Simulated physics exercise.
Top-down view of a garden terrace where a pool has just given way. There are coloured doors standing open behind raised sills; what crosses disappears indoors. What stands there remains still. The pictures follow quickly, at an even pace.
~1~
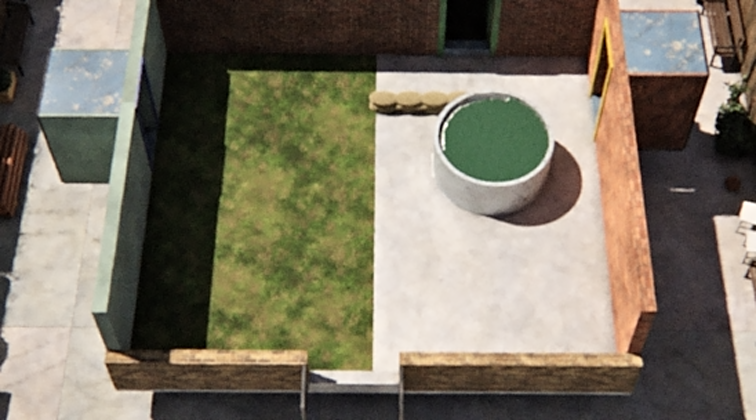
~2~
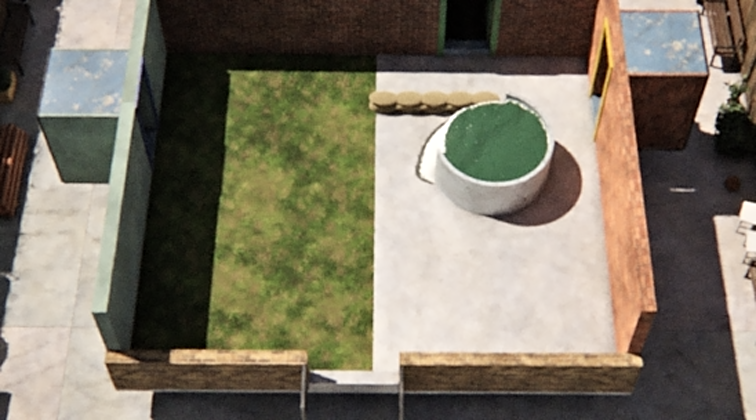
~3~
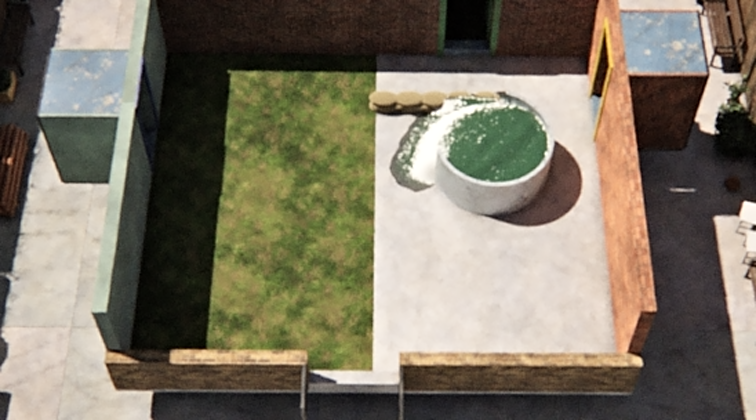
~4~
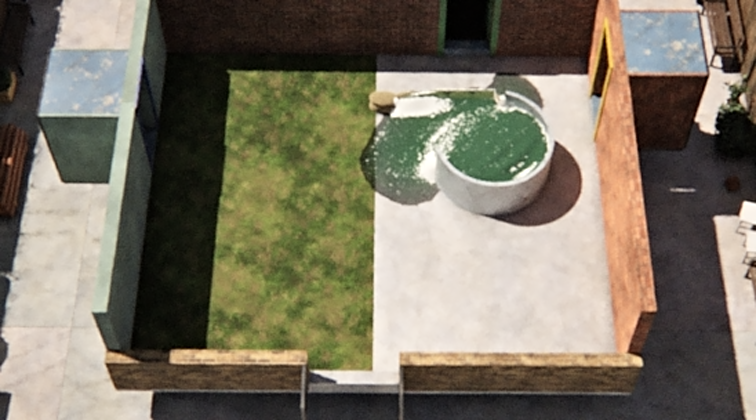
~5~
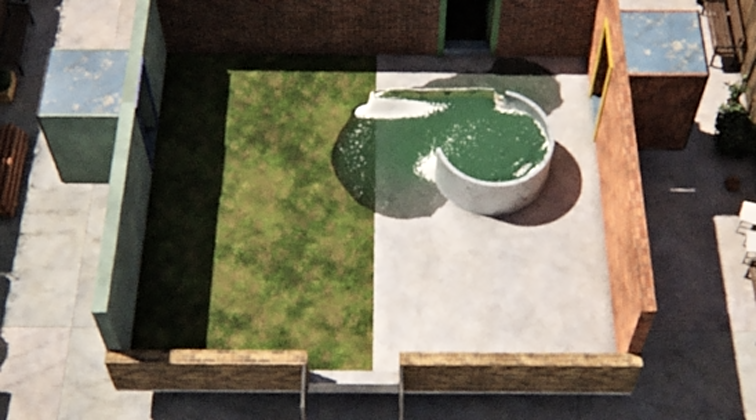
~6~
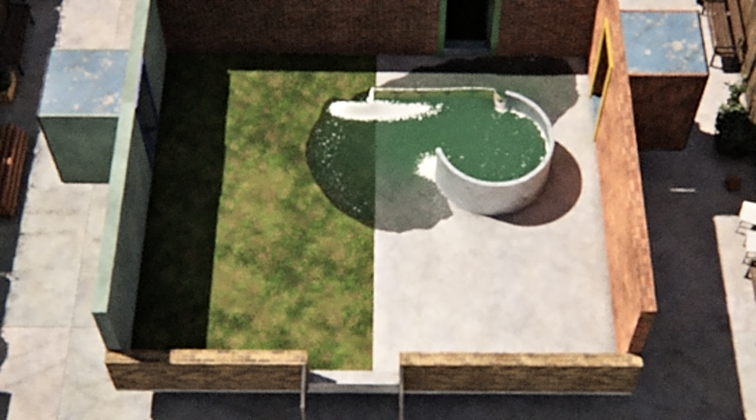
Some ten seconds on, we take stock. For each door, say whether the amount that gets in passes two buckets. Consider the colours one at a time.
Green door: No, yellow door: No, blue door: Yes.
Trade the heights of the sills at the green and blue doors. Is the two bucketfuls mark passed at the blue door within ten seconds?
The blue door remains below the limit.
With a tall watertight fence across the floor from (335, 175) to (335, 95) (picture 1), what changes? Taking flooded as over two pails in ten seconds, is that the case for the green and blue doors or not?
Reading - green door: Comes in low; blue door: Comes in low.
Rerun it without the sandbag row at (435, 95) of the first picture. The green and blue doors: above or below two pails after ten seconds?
Outcome: Green door admits too much; blue door admits too much.
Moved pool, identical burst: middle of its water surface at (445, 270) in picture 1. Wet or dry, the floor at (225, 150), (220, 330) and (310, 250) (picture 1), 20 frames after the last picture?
First spot gets drenched, second spot gets drenched, third spot gets drenched.
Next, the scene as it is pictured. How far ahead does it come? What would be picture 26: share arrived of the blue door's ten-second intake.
Share by then: About 55 in a hundred.
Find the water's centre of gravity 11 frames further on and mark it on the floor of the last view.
I'd mark it close to (391, 140).
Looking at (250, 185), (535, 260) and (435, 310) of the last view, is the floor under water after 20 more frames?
Taking them as listed, they are waterlogged, spared and spared.
A moment on, water covers 30 % of the floor; the green door wet at the sill, nothing in, the yellow door wet at the sill, nothing in, the blue door not reached.
Next, water covers 40 % of the floor; the green door wet at the sill, nothing in, the yellow door wet at the sill, nothing in, the blue door not reached.
Then, water covers 60 % of the floor; the green door wet at the sill, nothing in, the yellow door wet at the sill, nothing in, the blue door over two buckets in.
Later, water covers 80 % of the floor; the green door wet at the sill, nothing in, the yellow door wet at the sill, nothing in, the blue door over two buckets in.
In the end, water covers 100 % of the floor; the green door wet at the sill, nothing in, the yellow door wet at the sill, nothing in, the blue door over two buckets in.
